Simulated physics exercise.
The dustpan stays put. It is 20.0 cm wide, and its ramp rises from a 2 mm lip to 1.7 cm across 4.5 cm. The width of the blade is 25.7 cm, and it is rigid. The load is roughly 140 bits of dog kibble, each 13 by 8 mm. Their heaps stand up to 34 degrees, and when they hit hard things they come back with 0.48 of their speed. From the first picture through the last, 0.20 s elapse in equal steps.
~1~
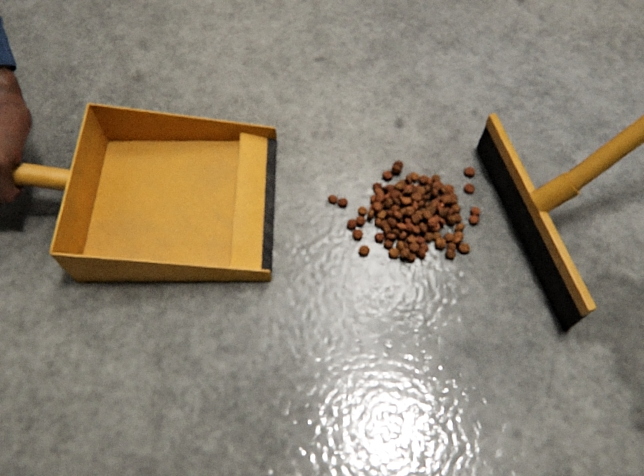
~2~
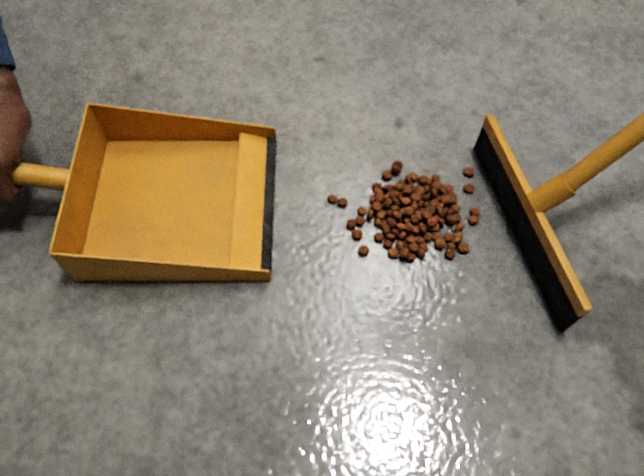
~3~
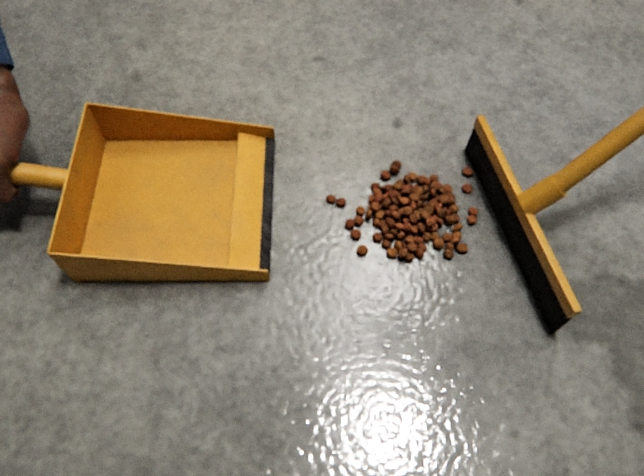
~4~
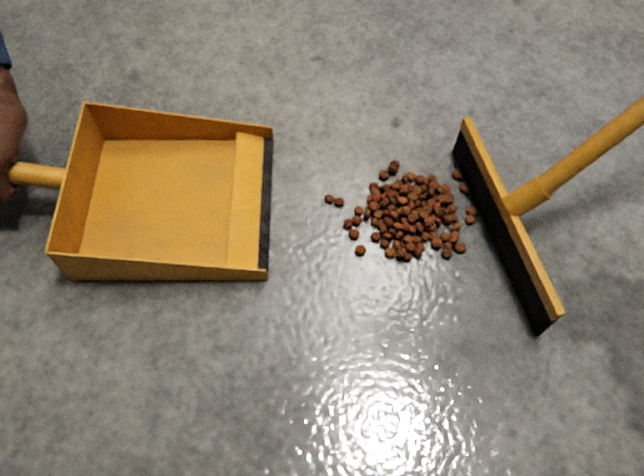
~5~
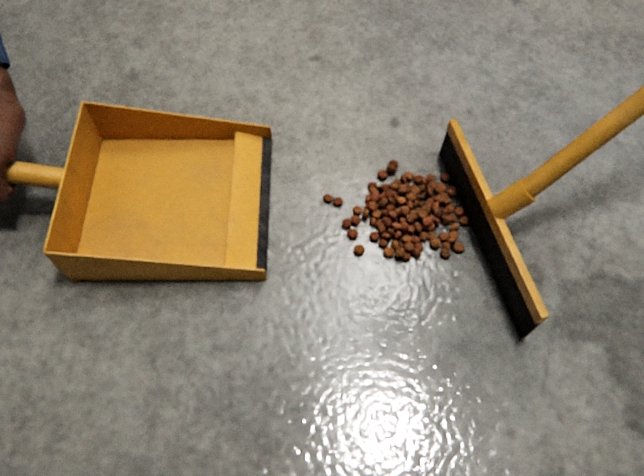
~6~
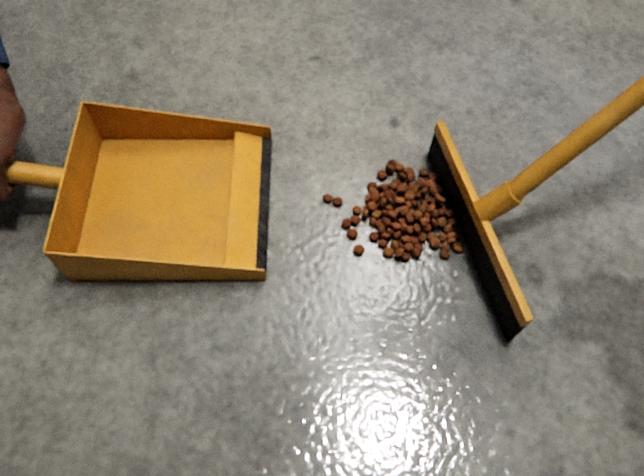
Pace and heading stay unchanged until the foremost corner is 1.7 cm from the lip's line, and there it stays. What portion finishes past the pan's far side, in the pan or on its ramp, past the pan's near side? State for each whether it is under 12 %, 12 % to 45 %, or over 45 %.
In the end far side: A tiny fraction; pan: A moderate fraction; near side: A moderate fraction.
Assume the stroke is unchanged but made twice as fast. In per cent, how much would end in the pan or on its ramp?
I'd put it at roughly 25 per cent.
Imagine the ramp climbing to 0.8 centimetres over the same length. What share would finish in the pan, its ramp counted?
Around 30 per cent.
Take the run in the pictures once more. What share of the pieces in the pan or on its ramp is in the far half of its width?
Roughly 10 per cent.
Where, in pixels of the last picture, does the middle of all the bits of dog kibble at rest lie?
Centre at rest, approx.: (275, 237) px.
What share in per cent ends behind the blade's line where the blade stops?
Near 5 percent, give or take.
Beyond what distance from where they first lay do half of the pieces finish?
I'd say near 16 cm.
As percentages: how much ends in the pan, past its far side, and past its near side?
Far side 0, pan 25, near side 15.
Then, 0.24 s after the last picture, middle of the blade 14 cm from the lip; 0 % over the lip, far side 0 %, near side 5 %.
Then, 0.42 s after the last picture, middle of the blade 8 cm from the lip; 0 % over the lip, far side 0 %, near side 10 %.
Then, 0.71 s after the last picture, middle of the blade 5 cm from the lip; 25 % over the lip, far side 0 %, near side 15 %.
In the end, far side 0 %, pan 25 %, near side 15 %, in front of the lip or behind the blade 60 %.
